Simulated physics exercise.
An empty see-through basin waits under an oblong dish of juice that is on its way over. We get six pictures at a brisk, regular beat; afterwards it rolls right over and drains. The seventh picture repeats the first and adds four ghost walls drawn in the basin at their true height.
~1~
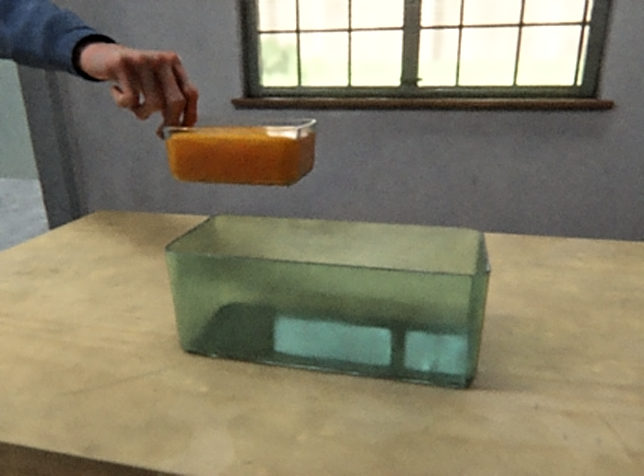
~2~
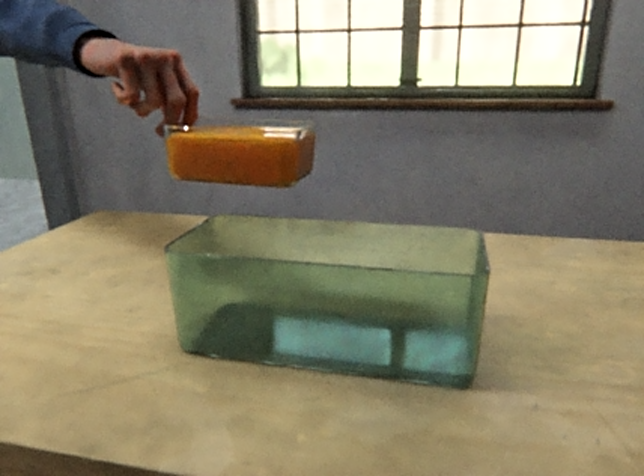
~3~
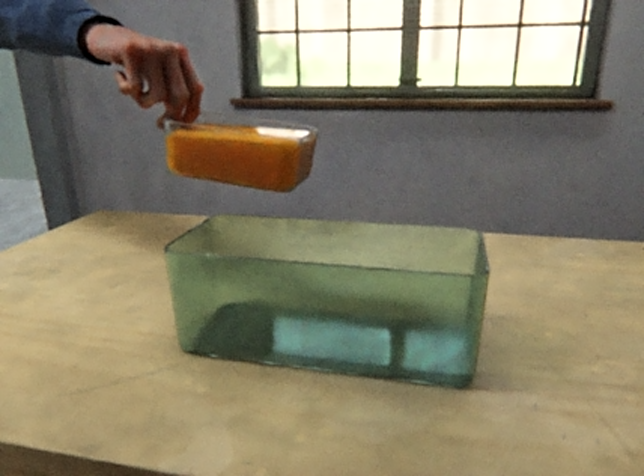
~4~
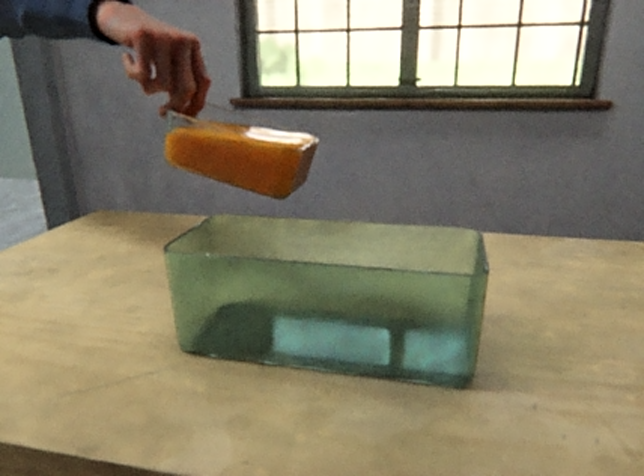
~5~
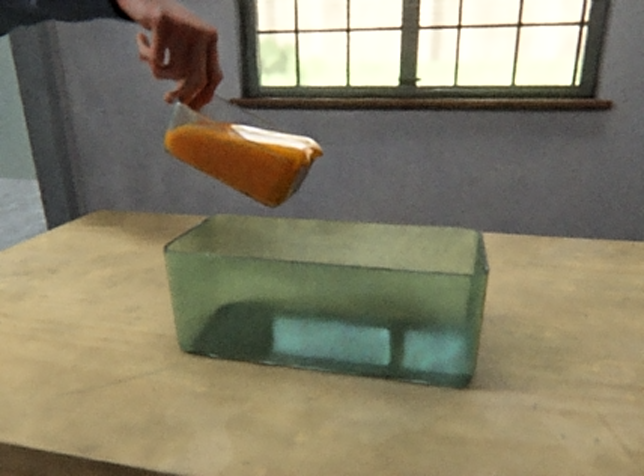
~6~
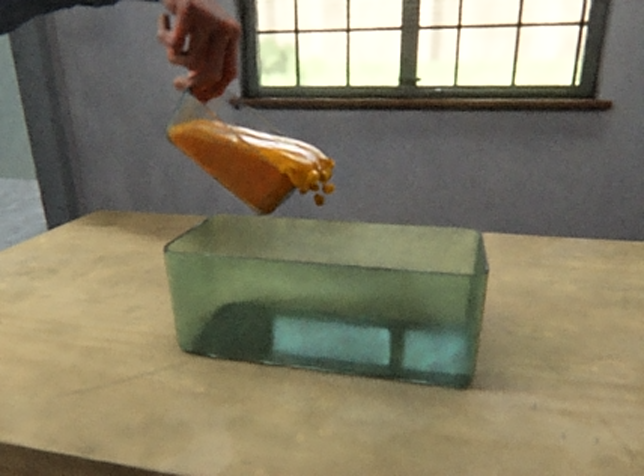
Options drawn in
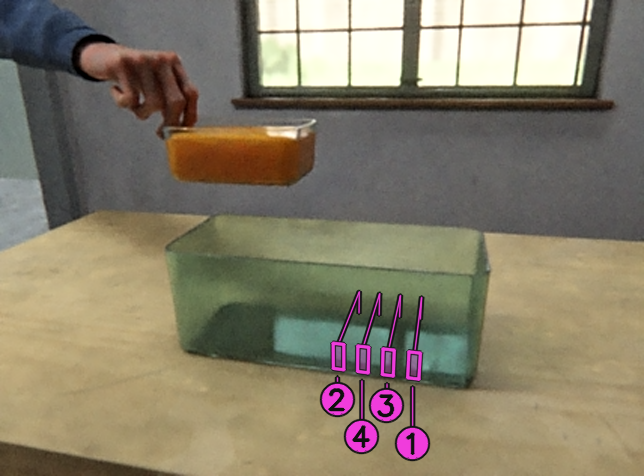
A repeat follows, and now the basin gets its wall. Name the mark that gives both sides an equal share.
I would pick place 2.
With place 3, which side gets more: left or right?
The left one.
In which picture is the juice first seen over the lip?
In picture 5.
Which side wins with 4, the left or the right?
The left side.
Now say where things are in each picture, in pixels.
The first picture shows upright, lip at (305, 124); basin from (182, 346) to (475, 383); nothing has left yet.
The second picture shows upright, lip at (306, 126); nothing has left yet.
The third picture shows tipped about 7°, lip at (307, 132); nothing has left yet.
The fourth picture shows tipped about 15°, lip at (309, 143); nothing has left yet.
The fifth picture shows tipped about 26°, lip at (309, 156); juice is over the lip, down to (313, 159).
The sixth picture shows tipped about 39°, lip at (307, 171); juice is over the lip, down to (325, 197).
On the marked copy, 1 at (412, 387); 2 at (337, 377); 3 at (386, 383); 4 at (361, 380).
With 1, about 79 % ends left of the wall and 19 % right of it; 3 % is lost outside.
With 2, about 46 % ends left of the wall and 52 % right of it.
With 3, about 77 % ends left of the wall and 21 % right of it.
With 4, about 72 % ends left of the wall and 24 % right of it; 4 % is lost outside.
